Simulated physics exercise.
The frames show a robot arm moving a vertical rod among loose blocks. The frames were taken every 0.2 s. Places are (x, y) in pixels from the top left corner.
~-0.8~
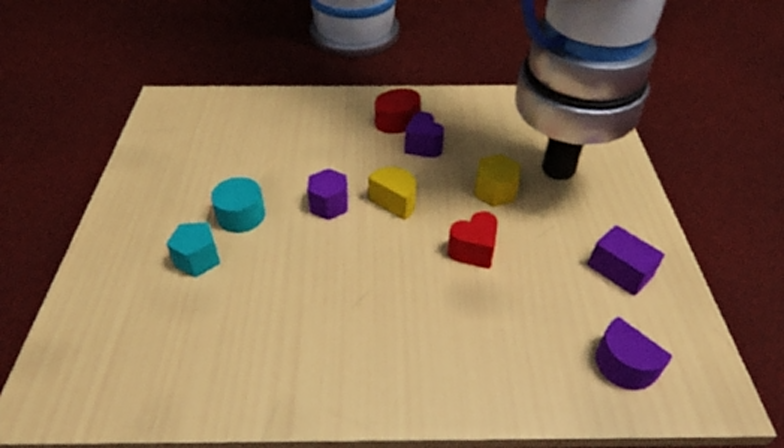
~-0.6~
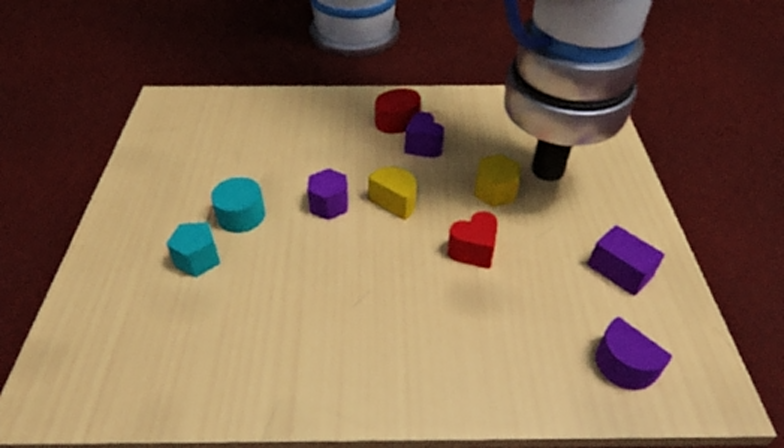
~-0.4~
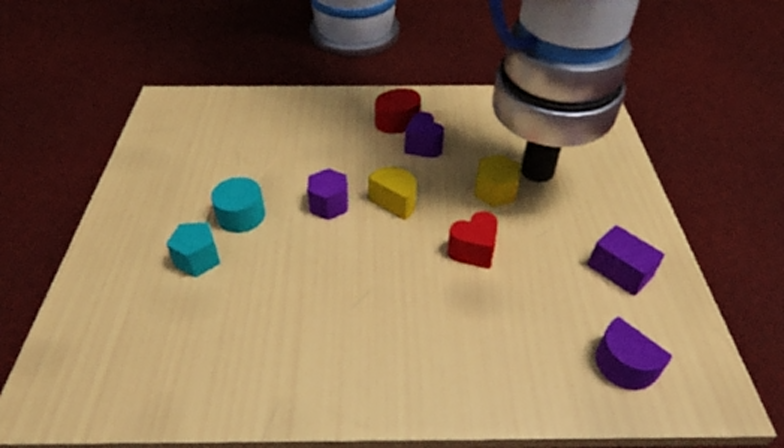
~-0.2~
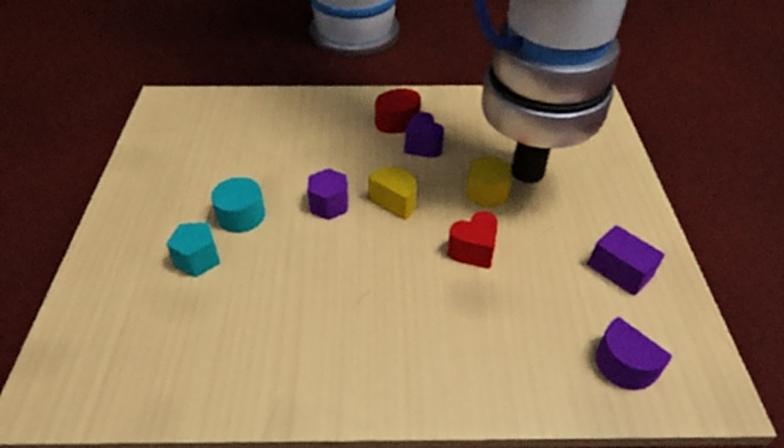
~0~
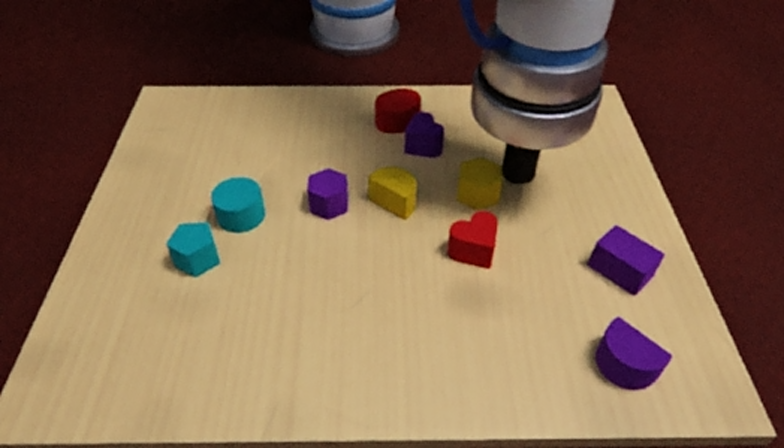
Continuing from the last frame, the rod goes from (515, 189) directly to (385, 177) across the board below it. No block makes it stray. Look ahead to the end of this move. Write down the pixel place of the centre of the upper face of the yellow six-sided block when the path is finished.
The top centre is at (426, 184).
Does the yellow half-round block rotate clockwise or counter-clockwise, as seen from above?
Turns clockwise.
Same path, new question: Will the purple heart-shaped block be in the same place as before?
I expect so.
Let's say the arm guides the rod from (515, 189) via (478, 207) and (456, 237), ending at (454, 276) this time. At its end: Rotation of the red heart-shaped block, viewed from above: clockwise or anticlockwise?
It turns round anticlockwise.
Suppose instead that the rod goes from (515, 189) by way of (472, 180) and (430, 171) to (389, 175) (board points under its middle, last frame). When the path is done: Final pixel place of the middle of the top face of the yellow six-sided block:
The middle of the upper face of the yellow six-sided block will lie at about (440, 176) in the picture.
What follows on the original path. One third of the way, rod at (472, 170); yellow six-sided block at (444, 177), turned 45° anticlockwise.
Two thirds of the way, rod at (428, 166); yellow half-round block at (385, 185), turned 35° clockwise; yellow six-sided block at (426, 184), turned 80° anticlockwise.
At the end, rod at (385, 162); yellow half-round block at (384, 185), turned 35° clockwise; purple heart-shaped block not moved; yellow six-sided block at (426, 184), turned 85° anticlockwise.
